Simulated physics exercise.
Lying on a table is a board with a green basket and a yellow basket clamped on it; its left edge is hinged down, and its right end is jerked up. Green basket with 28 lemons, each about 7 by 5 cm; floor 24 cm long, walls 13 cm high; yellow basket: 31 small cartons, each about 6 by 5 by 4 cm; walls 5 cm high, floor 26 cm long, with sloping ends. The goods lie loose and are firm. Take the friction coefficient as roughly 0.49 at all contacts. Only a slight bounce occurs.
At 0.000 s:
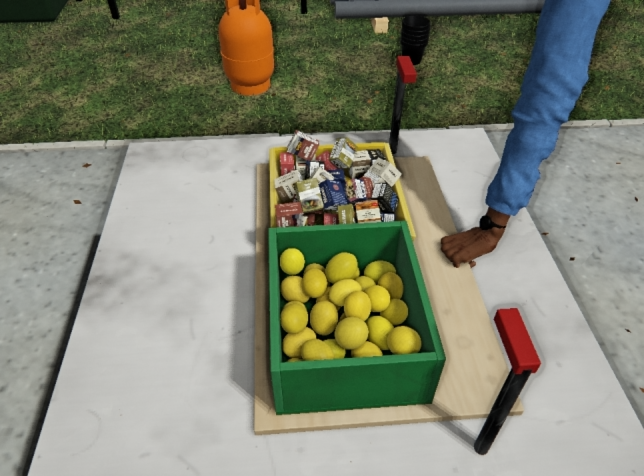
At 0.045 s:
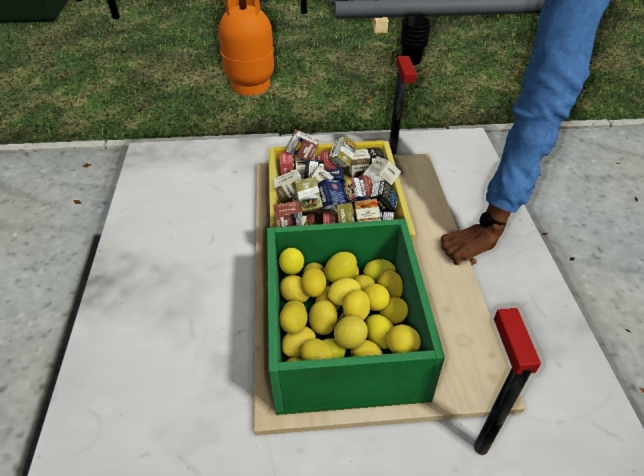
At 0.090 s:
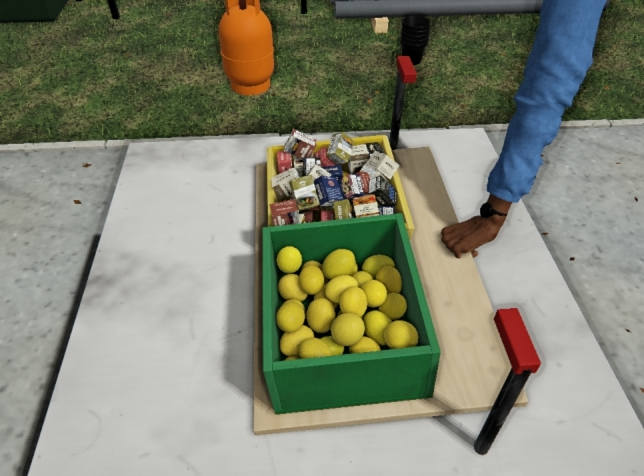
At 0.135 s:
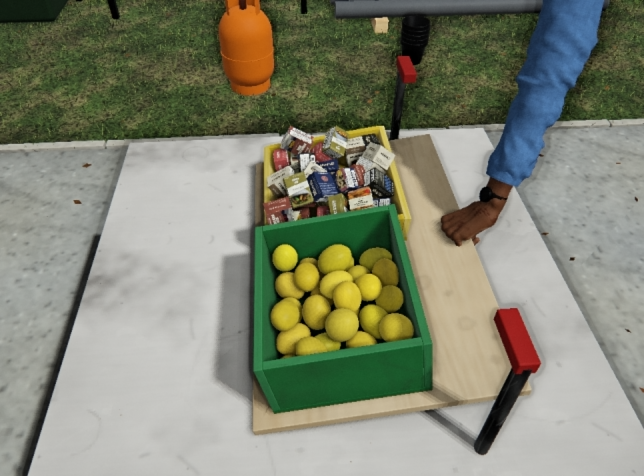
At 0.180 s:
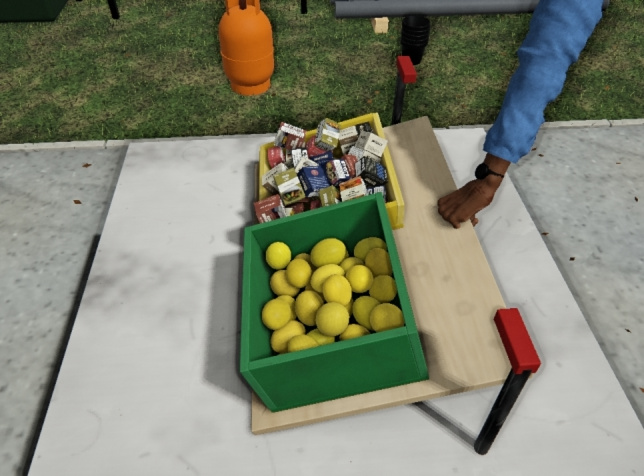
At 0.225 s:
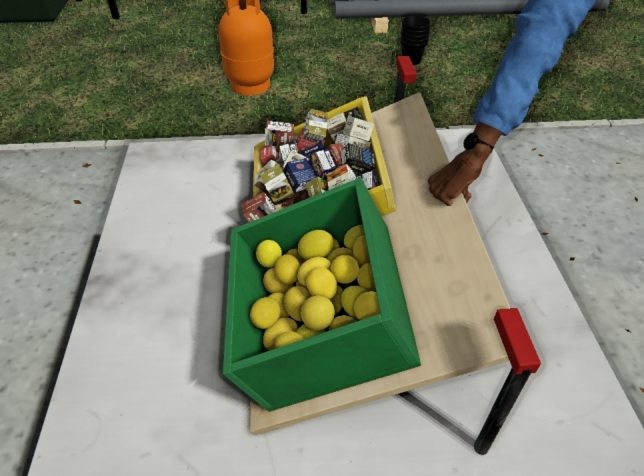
To begin with, a green basket of lemons and a yellow basket of small cartons sit on a board lying on a table, a hand at its right side. The board's right side then rises, slowly at first, then more steeply, as the hand moves with it and both baskets lean left.
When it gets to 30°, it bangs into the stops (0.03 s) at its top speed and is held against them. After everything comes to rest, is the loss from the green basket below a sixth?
Yes, it is below a sixth.
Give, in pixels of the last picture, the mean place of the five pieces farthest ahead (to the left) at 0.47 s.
Pixel (222, 205), give or take.
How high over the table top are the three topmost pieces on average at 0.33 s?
26 cm.
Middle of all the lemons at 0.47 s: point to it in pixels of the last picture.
Centre approx. (288, 295).
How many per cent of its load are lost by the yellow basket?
The yellow basket loses 35 percent of its load.
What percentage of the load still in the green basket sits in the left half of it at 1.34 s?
About 70 per cent.
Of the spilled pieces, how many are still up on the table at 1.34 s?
Roughly 12 of them.
After 0.23 s, the lift is arrested.
After 0.33 s, tilt 30°; 0 of 28 out of the green basket and 1 of 31 out of the yellow basket.
After 0.47 s, tilt 30°; 0 of 28 out of the green basket and 5 of 31 out of the yellow basket.
After 0.73 s, tilt 30°; 0 of 28 out of the green basket and 11 of 31 out of the yellow basket.
Outcome (at 1.34 s), 0 of 28 out of the green basket and 11 of 31 out of the yellow basket. Asked share, 0 of 28, 0 per cent.
